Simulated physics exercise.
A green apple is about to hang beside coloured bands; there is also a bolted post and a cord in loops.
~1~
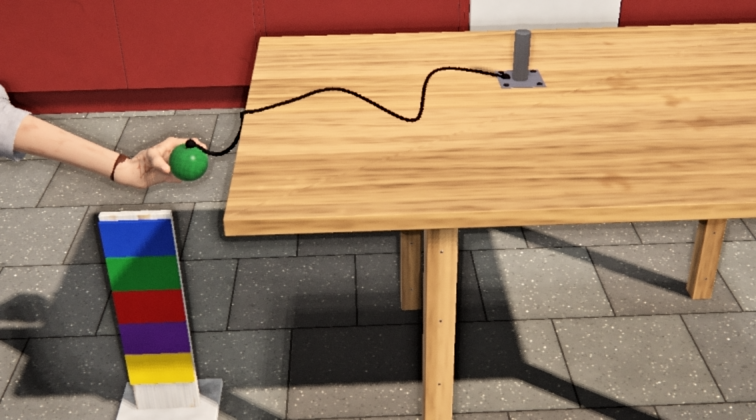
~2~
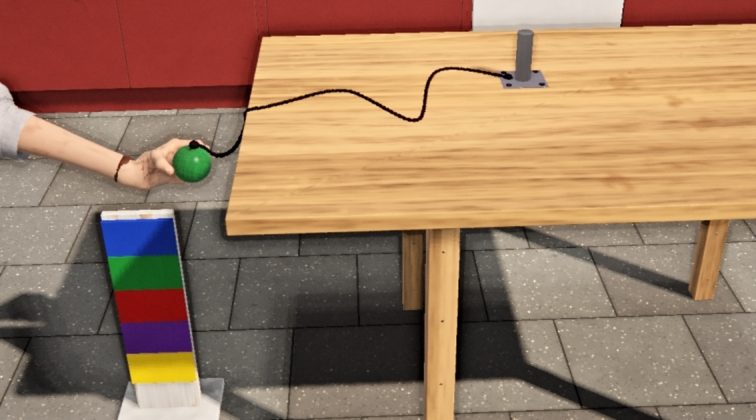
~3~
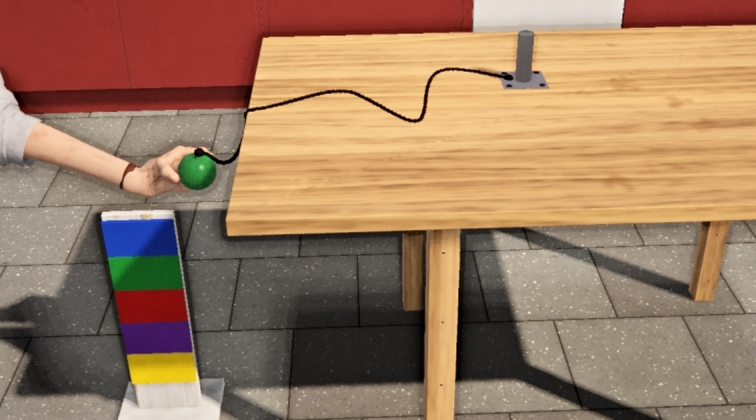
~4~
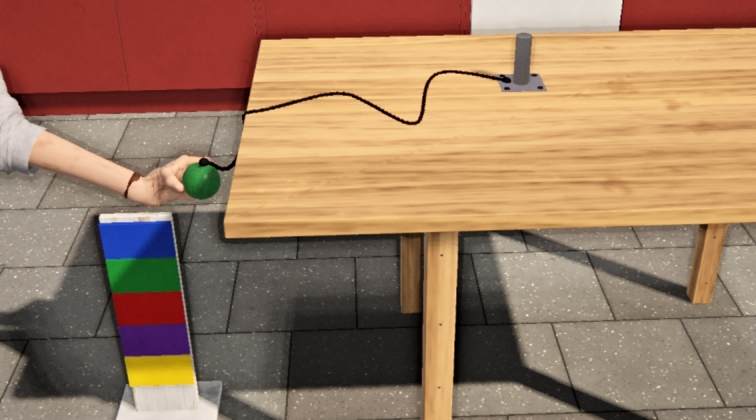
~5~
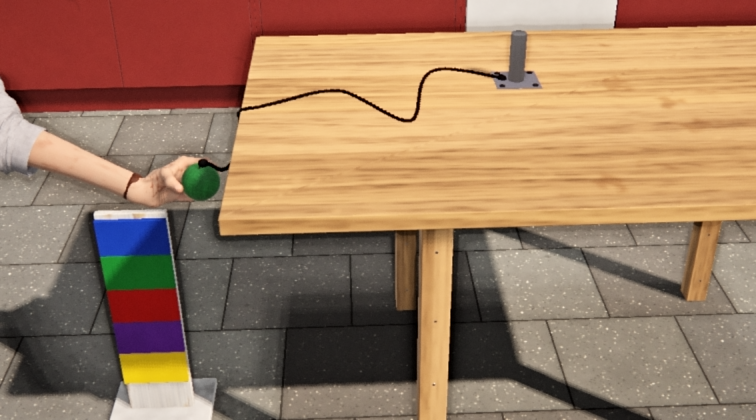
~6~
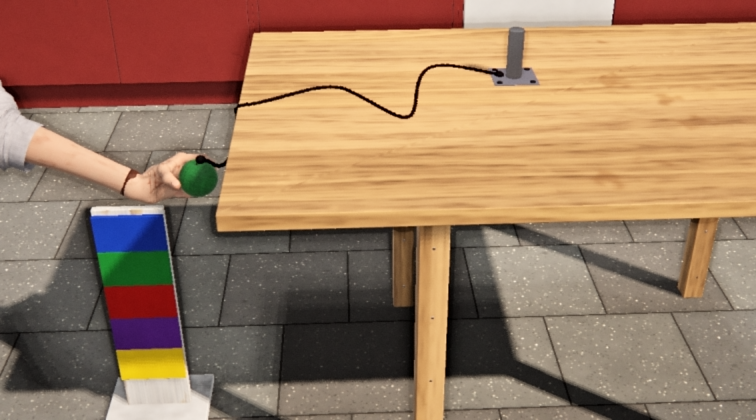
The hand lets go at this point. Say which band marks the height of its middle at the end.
The purple band marks it.
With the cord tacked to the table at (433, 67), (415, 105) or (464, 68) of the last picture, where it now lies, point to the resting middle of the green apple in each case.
Per try (px, approx.): (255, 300), (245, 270), (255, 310).
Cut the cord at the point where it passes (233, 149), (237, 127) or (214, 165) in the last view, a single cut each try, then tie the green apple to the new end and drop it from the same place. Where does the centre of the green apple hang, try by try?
Going through them in turn gives (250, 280), (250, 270) and finally (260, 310).
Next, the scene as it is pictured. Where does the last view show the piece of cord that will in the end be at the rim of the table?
It's the one at (361, 97).
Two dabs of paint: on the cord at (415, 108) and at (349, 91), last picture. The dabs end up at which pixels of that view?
(326, 96) and (239, 130).
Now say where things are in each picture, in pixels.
The first picture shows green apple (189, 162); blue (137, 240); green (143, 274); red (149, 308); purple (155, 340); yellow (160, 370).
The second picture shows green apple (192, 164); cord through (467, 70) (426, 92) (398, 115) (336, 91) (253, 110).
The third picture shows green apple (197, 171).
The fourth picture shows green apple (201, 181); cord through (465, 73) (425, 95) (397, 119) (335, 94) (251, 113).
The fifth picture shows green apple (201, 182).
The sixth picture shows green apple (198, 178); cord through (458, 67) (417, 89) (389, 112) (327, 87) (244, 106).
Soon after, apple near (279, 314); level with purple.
Then, apple near (243, 322); level with purple.
At rest, apple near (260, 318); level with purple. Its middle rests at the purple band.
